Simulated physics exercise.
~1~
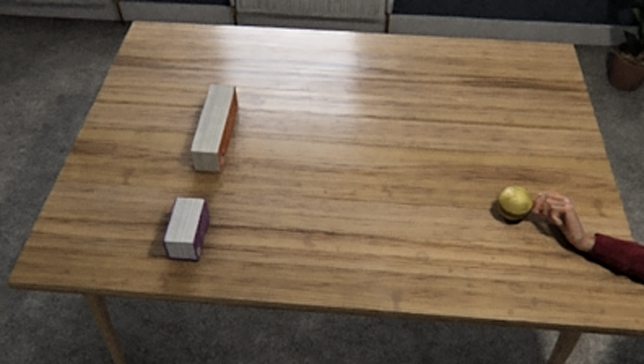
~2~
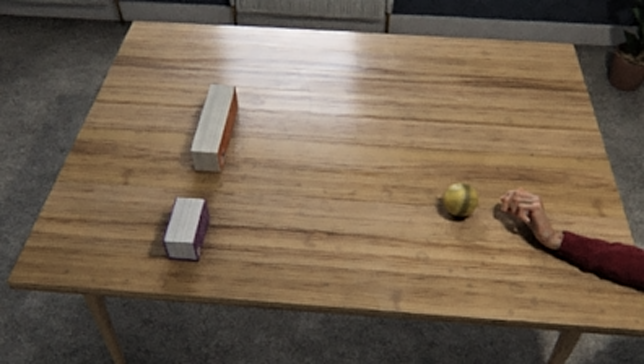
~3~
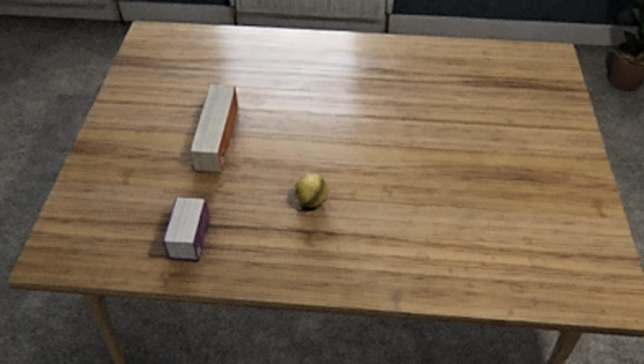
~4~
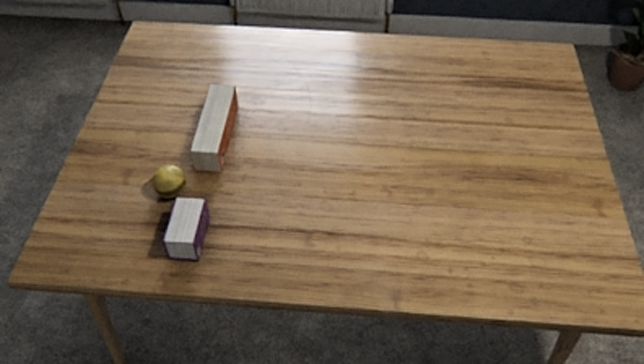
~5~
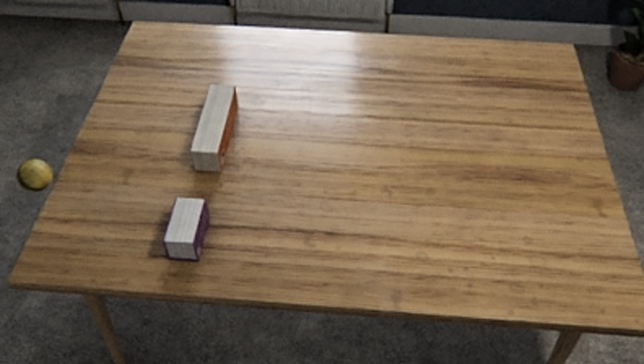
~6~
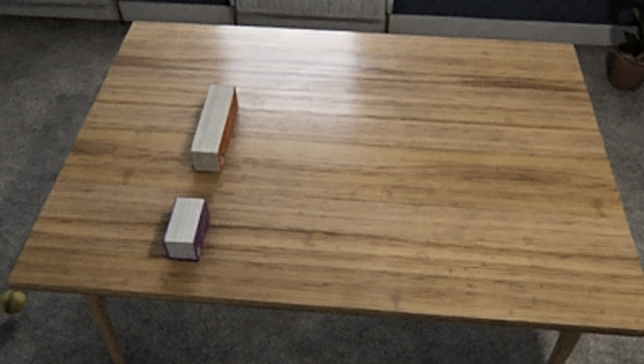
The footage shows a hand releasing a yellow ball on a wooden table, sending it rolling left toward an orange book and a purple book. The ball passes through the gap between them, rolls off the table's left edge and drops toward the floor, while both books stay in place.
